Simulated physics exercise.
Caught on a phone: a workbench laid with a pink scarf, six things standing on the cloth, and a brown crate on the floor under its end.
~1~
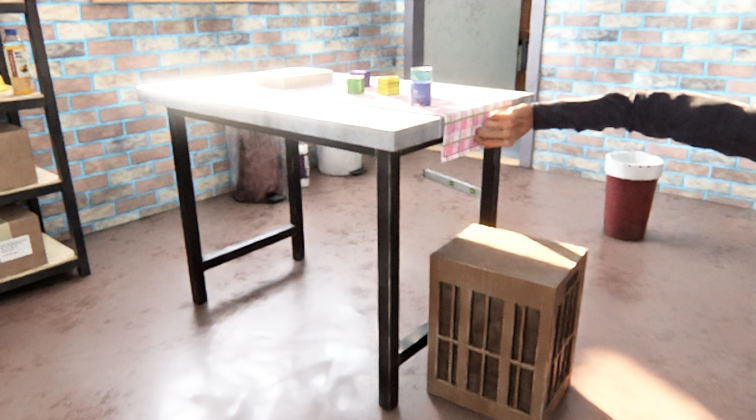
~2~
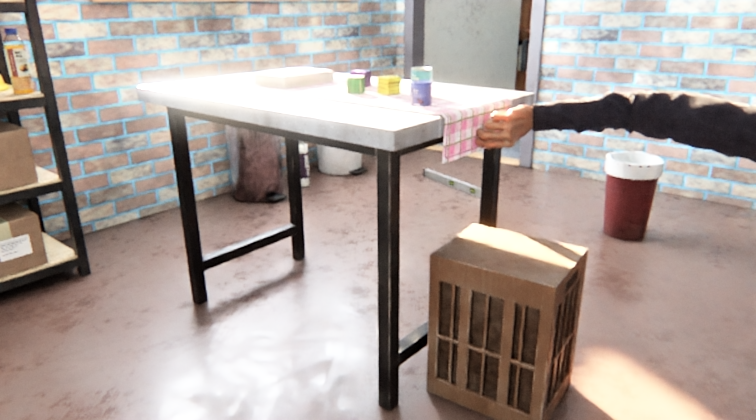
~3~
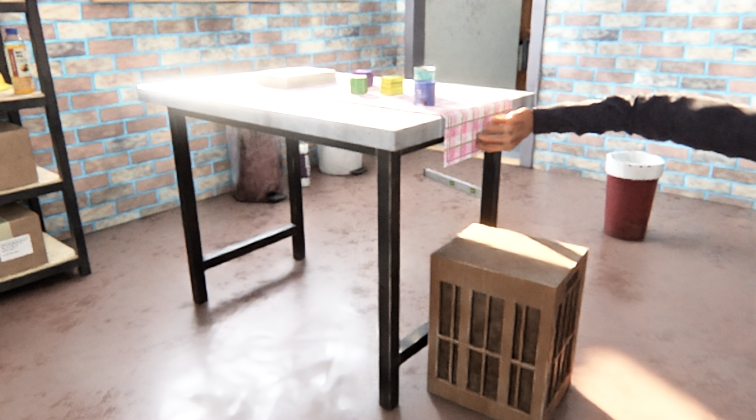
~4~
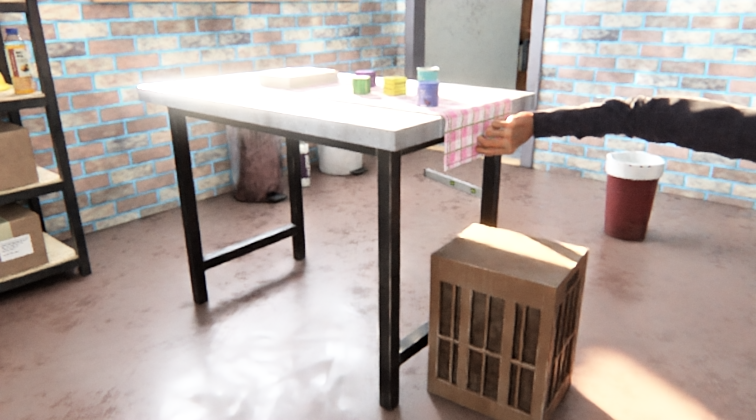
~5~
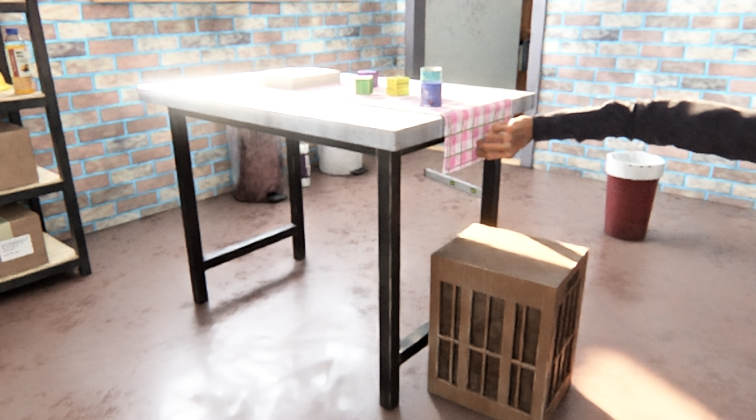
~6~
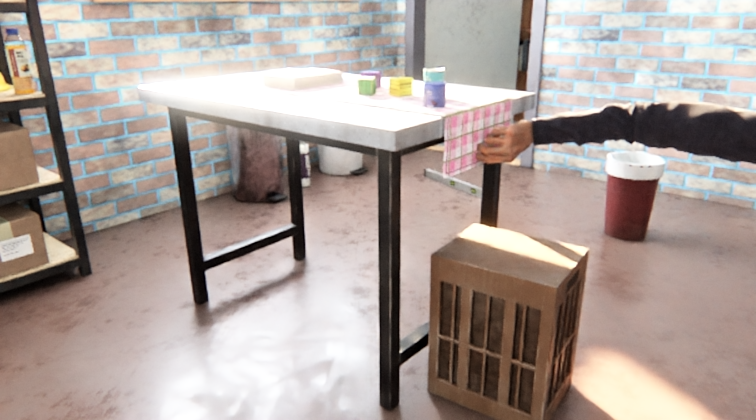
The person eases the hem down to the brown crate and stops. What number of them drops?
The workbench loses two.
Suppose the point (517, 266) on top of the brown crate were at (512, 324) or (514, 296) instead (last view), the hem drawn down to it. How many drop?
In that case 4 and 3.
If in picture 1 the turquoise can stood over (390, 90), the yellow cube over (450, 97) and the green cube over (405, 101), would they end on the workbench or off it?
The turquoise can survives, the yellow cube drops off, the green cube goes over.
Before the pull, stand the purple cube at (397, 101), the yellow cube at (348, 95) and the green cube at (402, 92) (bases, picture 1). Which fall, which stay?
The purple cube comes down, the yellow cube survives, the green cube survives.
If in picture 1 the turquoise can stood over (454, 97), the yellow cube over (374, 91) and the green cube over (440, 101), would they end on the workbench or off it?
The turquoise can is carried off, the yellow cube keeps its place on top, the green cube drops off.
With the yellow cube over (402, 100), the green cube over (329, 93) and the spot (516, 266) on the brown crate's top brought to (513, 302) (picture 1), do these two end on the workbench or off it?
The yellow cube comes down, the green cube remains up.
Soon after, hem near (478, 189); all still up.
After that, hem near (477, 225); blue pot gone.
And then, hem on the crate; blue pot and turquoise can gone.
In the end, hem on the crate; blue pot and turquoise can gone. The count of fallen things is two.
